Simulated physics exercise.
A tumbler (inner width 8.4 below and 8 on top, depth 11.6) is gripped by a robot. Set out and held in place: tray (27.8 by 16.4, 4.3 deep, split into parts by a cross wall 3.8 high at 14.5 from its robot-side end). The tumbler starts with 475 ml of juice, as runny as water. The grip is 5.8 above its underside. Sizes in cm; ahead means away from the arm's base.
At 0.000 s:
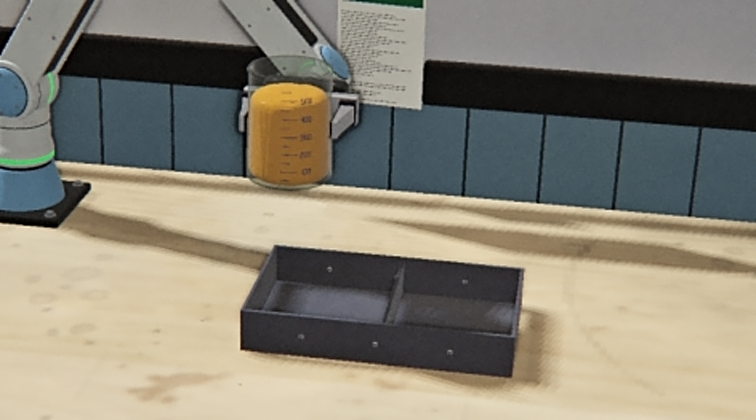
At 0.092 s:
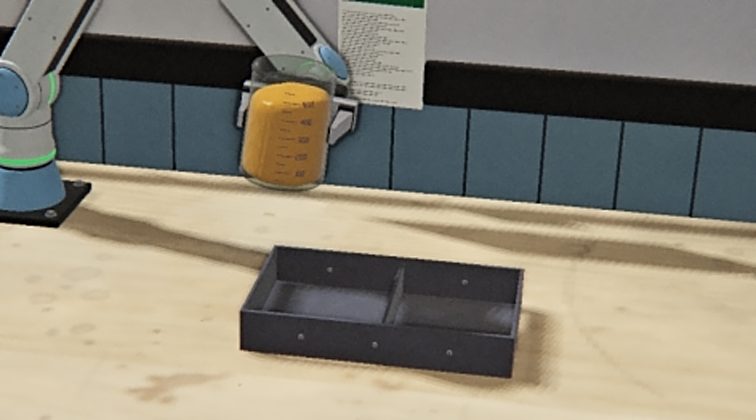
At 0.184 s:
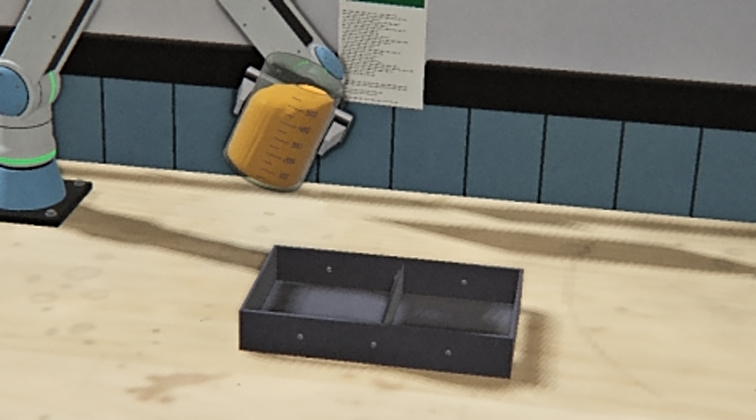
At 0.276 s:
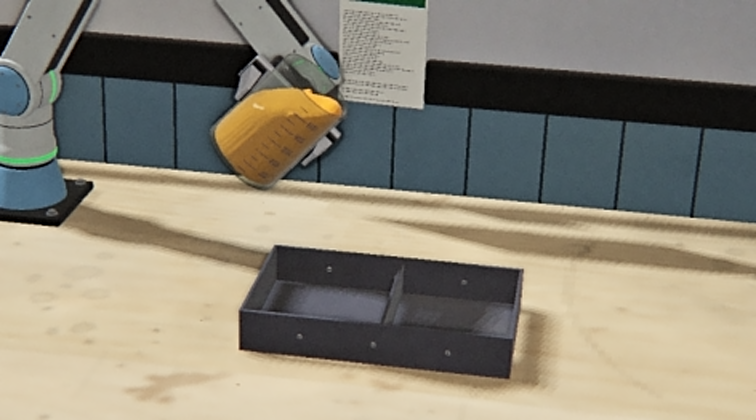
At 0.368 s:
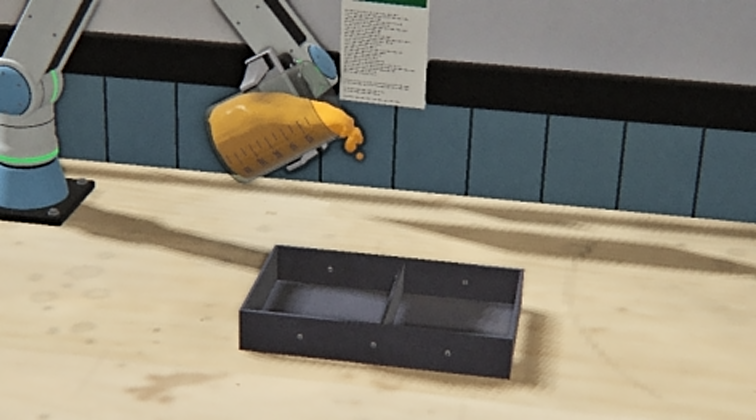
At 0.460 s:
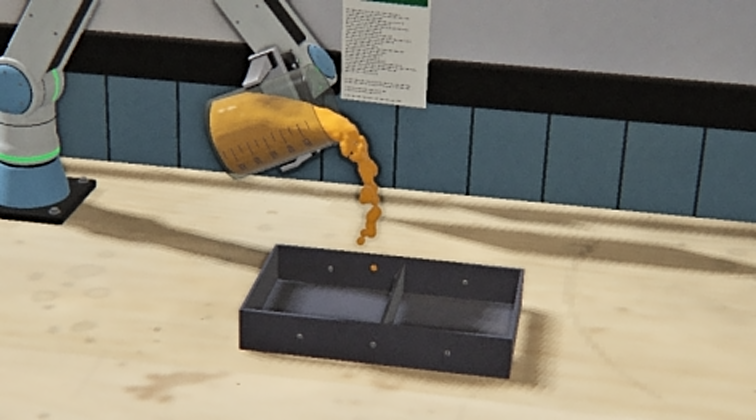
A robot arm gripping a clear tumbler of orange juice slowly tilted it to the right above a dark, divided tray, until juice spilled over the rim and streamed down in a wavy trickle.
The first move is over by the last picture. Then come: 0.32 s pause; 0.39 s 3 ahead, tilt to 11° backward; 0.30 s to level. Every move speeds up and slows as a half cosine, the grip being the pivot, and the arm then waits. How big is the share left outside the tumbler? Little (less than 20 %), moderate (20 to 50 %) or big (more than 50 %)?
Answer: Moderate; 20 to 50 % of the juice finishes outside the tumbler.
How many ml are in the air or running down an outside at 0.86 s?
About 35 ml.
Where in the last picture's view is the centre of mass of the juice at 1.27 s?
Near (342, 196).
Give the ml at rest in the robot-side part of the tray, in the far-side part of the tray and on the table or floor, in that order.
About 25, 100, 10 ml.
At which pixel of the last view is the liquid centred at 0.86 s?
Around (311, 178).
After 0.86 s, tilted 57° forward, liquid up to 23 above the table; 345 ml in the tumbler, 80 ml in the far-side part, 20 ml in the robot-side part, 35 ml in the air or running down outside.
After 1.27 s, tilted 8° backward, liquid up to 24 above the table; 340 ml in the tumbler, 100 ml in the far-side part, 25 ml in the robot-side part, 10 ml on the table or floor.
After 1.67 s, level, liquid up to 24 above the table; 340 ml in the tumbler, 100 ml in the far-side part, 25 ml in the robot-side part, 10 ml on the table or floor.
After 2.47 s, level, liquid up to 24 above the table; 340 ml in the tumbler, 100 ml in the far-side part, 25 ml in the robot-side part, 10 ml on the table or floor.
At rest, 340 ml in the tumbler, 100 ml in the far-side part, 25 ml in the robot-side part, 10 ml on the table or floor. That is 28 % outside the tumbler.
